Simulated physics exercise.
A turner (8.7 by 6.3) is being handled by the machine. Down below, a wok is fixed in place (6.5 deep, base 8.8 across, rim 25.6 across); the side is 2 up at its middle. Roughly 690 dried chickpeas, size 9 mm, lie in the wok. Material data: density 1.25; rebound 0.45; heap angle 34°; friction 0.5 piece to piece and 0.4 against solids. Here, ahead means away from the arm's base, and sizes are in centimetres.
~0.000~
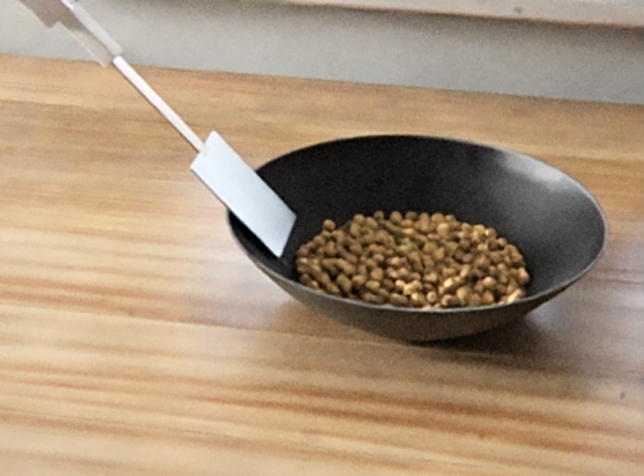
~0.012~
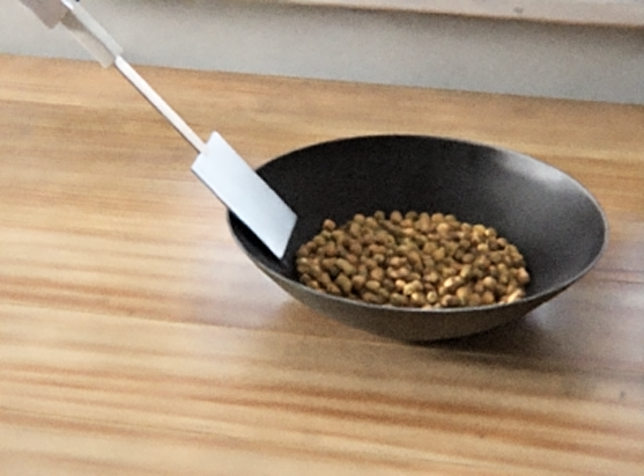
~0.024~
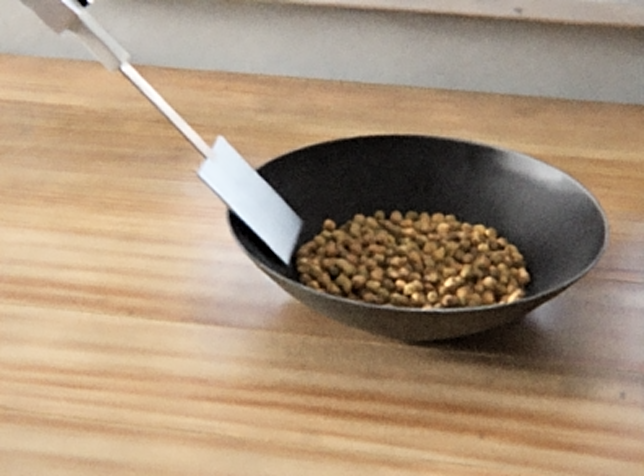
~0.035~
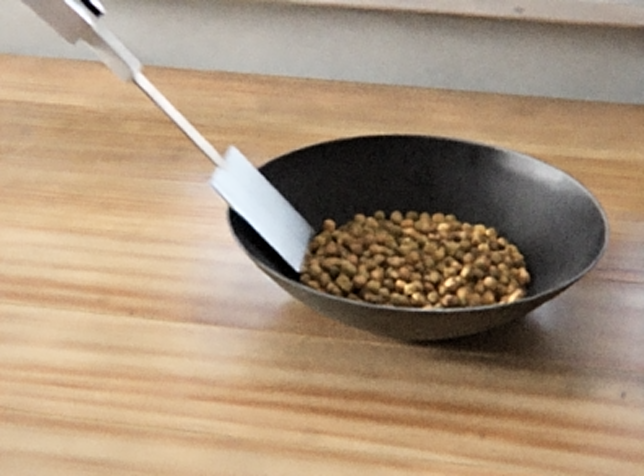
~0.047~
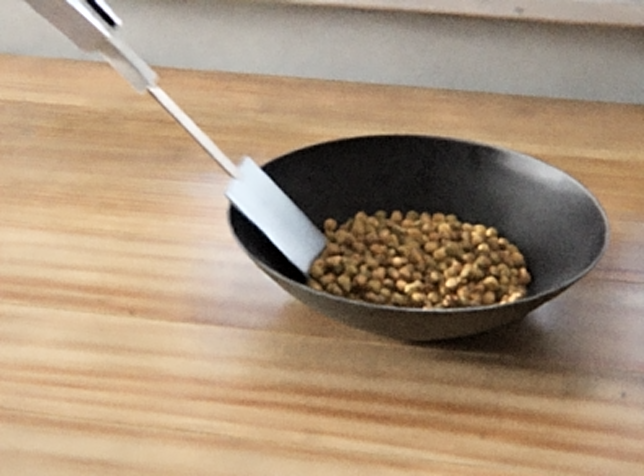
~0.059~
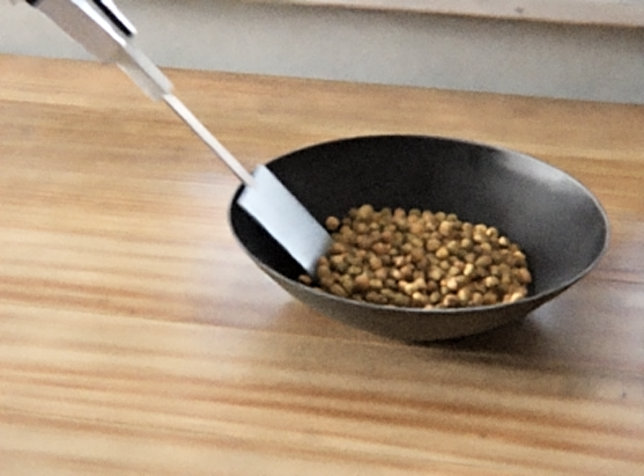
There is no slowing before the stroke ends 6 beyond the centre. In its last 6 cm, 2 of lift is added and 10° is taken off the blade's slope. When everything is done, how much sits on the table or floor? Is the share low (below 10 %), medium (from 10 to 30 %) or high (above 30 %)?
The share is low, below 10 %.
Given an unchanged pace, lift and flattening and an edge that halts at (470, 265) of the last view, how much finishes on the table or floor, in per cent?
Close to 0 per cent finishes on the table or floor.
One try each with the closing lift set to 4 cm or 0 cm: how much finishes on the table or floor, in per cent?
First try about 10 %, second try about 0 %.
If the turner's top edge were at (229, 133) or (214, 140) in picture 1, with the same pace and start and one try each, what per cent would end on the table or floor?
First try roughly 10 percent, second try roughly 5 percent.
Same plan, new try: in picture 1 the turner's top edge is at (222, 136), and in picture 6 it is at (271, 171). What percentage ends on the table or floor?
Off the vessel, on the table or floor: Some 5 percent.
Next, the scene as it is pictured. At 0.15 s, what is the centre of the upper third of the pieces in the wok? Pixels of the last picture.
I'd put it somewhere near (483, 254).
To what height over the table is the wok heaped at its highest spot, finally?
Peak at rest, approximately 7.0 centimetres.
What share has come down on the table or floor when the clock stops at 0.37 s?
Estimate: About 0 percent.
After 0.11 s, sloping 46°, highest piece 6 above the table; 689 in the wok.
After 0.15 s, sloping 42°, highest piece 7 above the table; 689 in the wok.
After 0.37 s, sloping 36°, highest piece 7 above the table; 670 in the wok, 9 on the table or floor, 10 on the blade or in flight.
After 1.42 s, sloping 36°, highest piece 7 above the table; 667 in the wok, 22 on the table or floor.
In the end, 667 in the wok, 22 on the table or floor. That is 3 % on the table or floor.
